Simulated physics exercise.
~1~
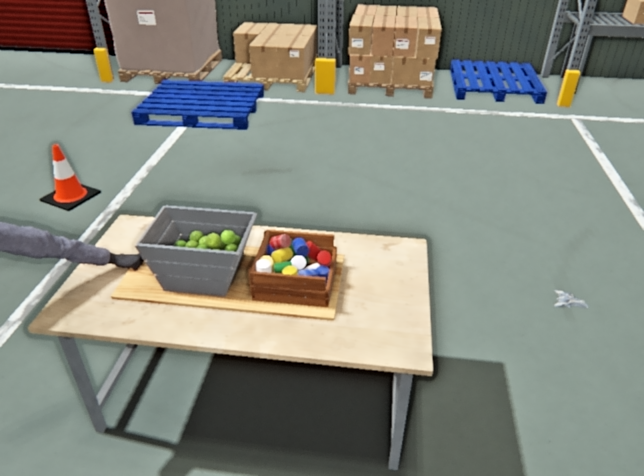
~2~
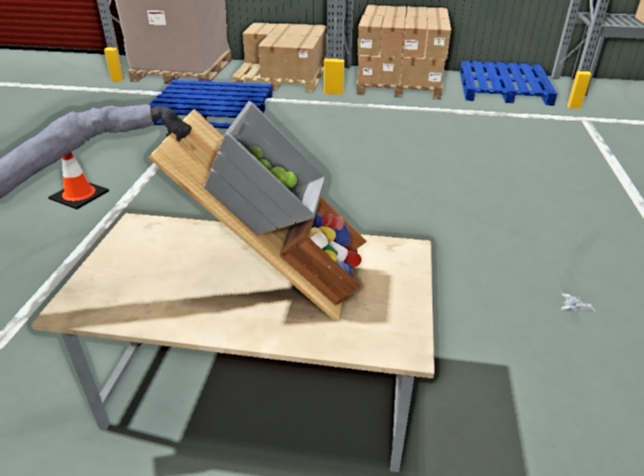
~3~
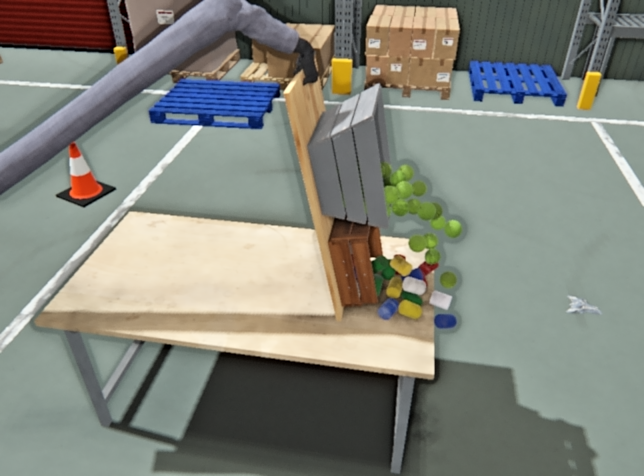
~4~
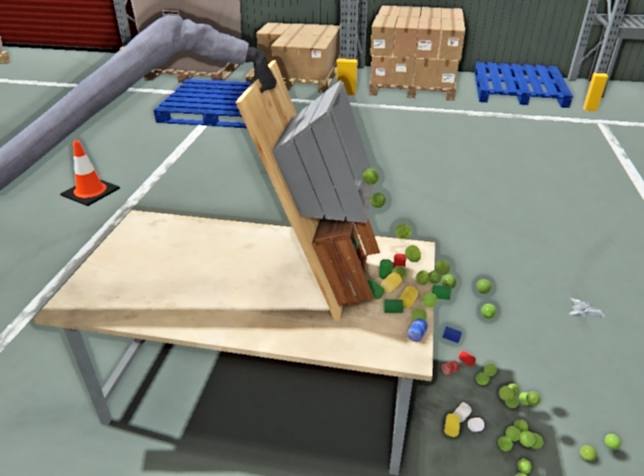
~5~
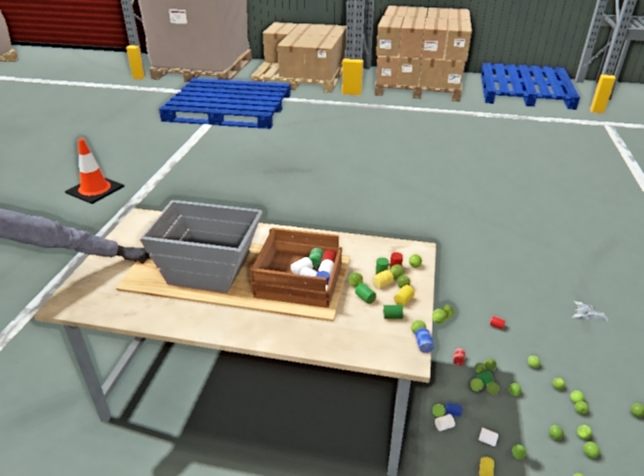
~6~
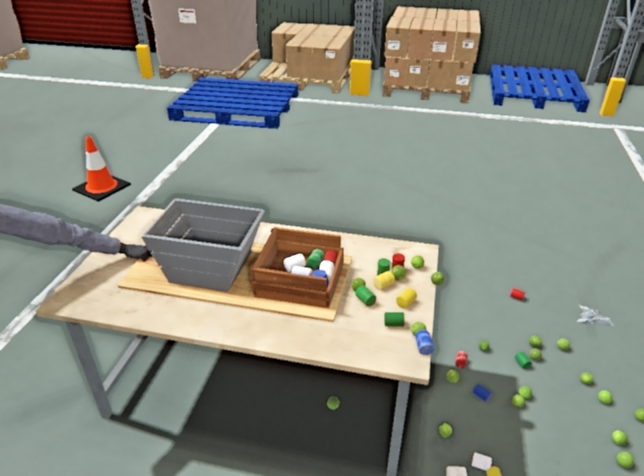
A grey arm lifted the left end of a board on a table until it stood steeply, spilling green balls from the grey tub and some colourful pieces from the wooden one, then lowered it flat, leaving the grey tub empty and the wooden one partly filled.
